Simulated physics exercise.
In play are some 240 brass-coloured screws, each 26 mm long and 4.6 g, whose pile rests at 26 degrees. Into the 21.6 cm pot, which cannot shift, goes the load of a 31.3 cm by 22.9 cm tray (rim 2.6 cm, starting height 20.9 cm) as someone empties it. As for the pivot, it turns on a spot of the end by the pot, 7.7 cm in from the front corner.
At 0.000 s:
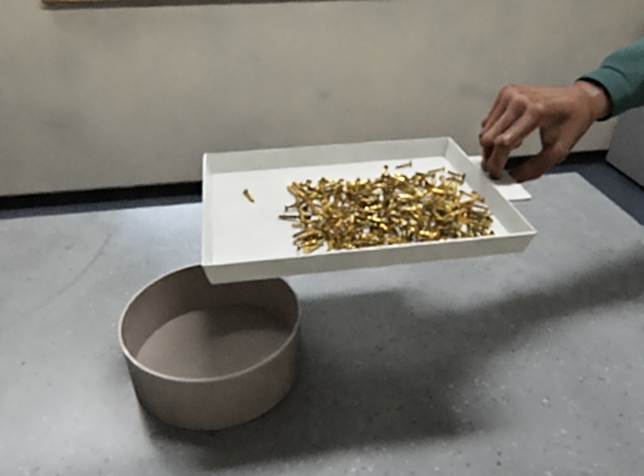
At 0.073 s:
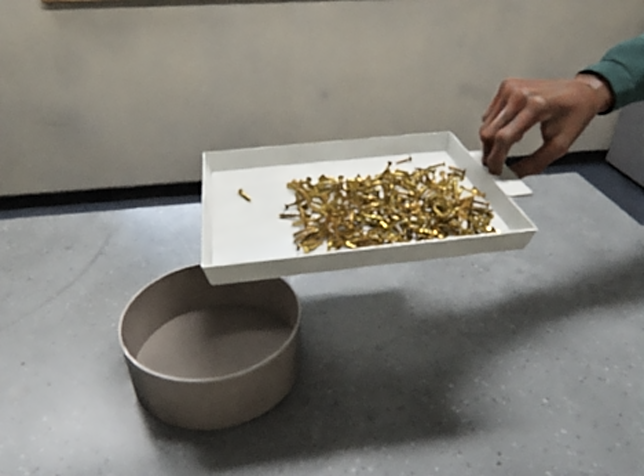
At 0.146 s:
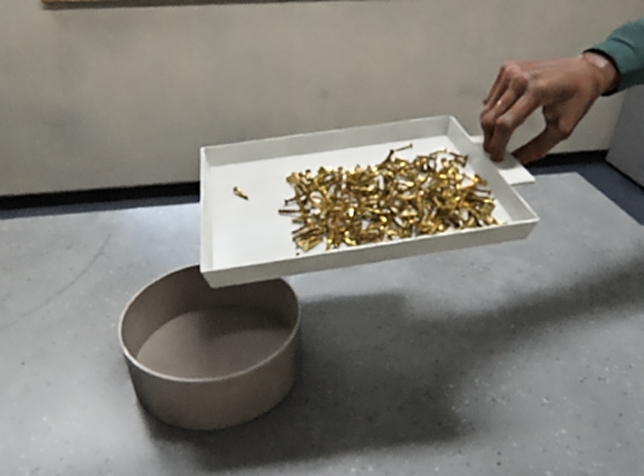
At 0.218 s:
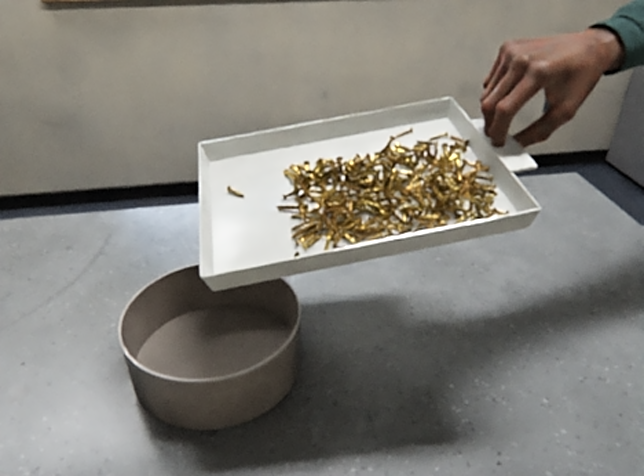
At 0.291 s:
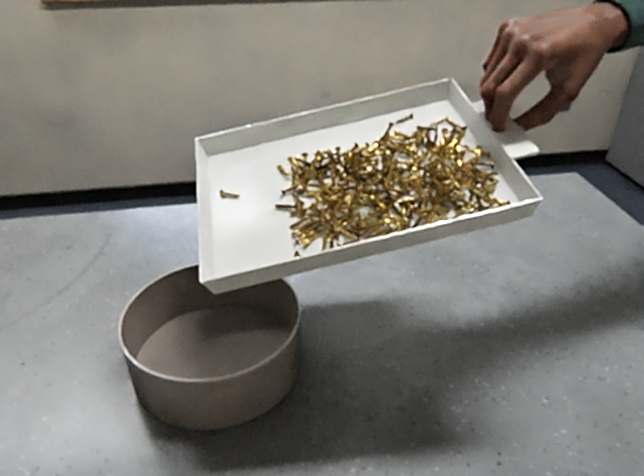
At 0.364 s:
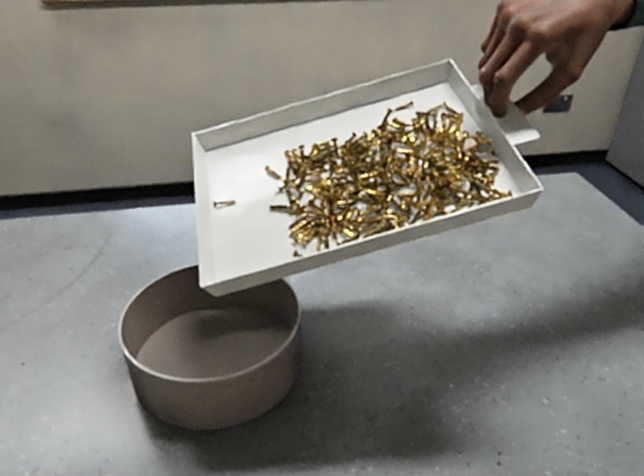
At first, a hand holds a white tray of brass-coloured screws nearly level, its left end above a round, grey-brown pot. The hand then raises the right end, steadily tilting the tray down to the left, while the pile stays mostly towards the right and a lone screw lies near the left end.
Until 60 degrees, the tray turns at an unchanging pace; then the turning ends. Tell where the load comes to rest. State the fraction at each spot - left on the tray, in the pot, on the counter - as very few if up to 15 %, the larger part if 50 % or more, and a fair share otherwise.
Tray: The larger part. Pot: Very few. Counter: A fair share.
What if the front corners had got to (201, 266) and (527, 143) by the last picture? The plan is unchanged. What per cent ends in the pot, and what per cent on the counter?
You'd end with pot at 20 and counter at 10.
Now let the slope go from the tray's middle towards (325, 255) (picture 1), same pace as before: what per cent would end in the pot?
The share would be about 0 percent.
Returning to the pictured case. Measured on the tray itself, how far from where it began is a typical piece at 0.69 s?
Displacement on the tray: About 5 cm.
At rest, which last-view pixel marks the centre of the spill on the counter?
The spill is centred close to (209, 462).
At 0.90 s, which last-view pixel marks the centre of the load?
Estimated centre of load: Around (272, 244).
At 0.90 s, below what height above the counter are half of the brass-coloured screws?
The halfway line is at about 24 cm.
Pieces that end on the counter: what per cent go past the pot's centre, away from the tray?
About 50 per cent.
After 0.69 s, tilt 39 degrees; the tray holds 100 %, the pot 0 %.
After 0.90 s, tilt 52 degrees; the tray holds 100 %, the pot 0 %.
After 1.23 s, tilt 60 degrees; the tray holds 80 %, the pot 0 %.
At rest (2.6 s), tray 70 %, pot 5 %, counter 25 %.
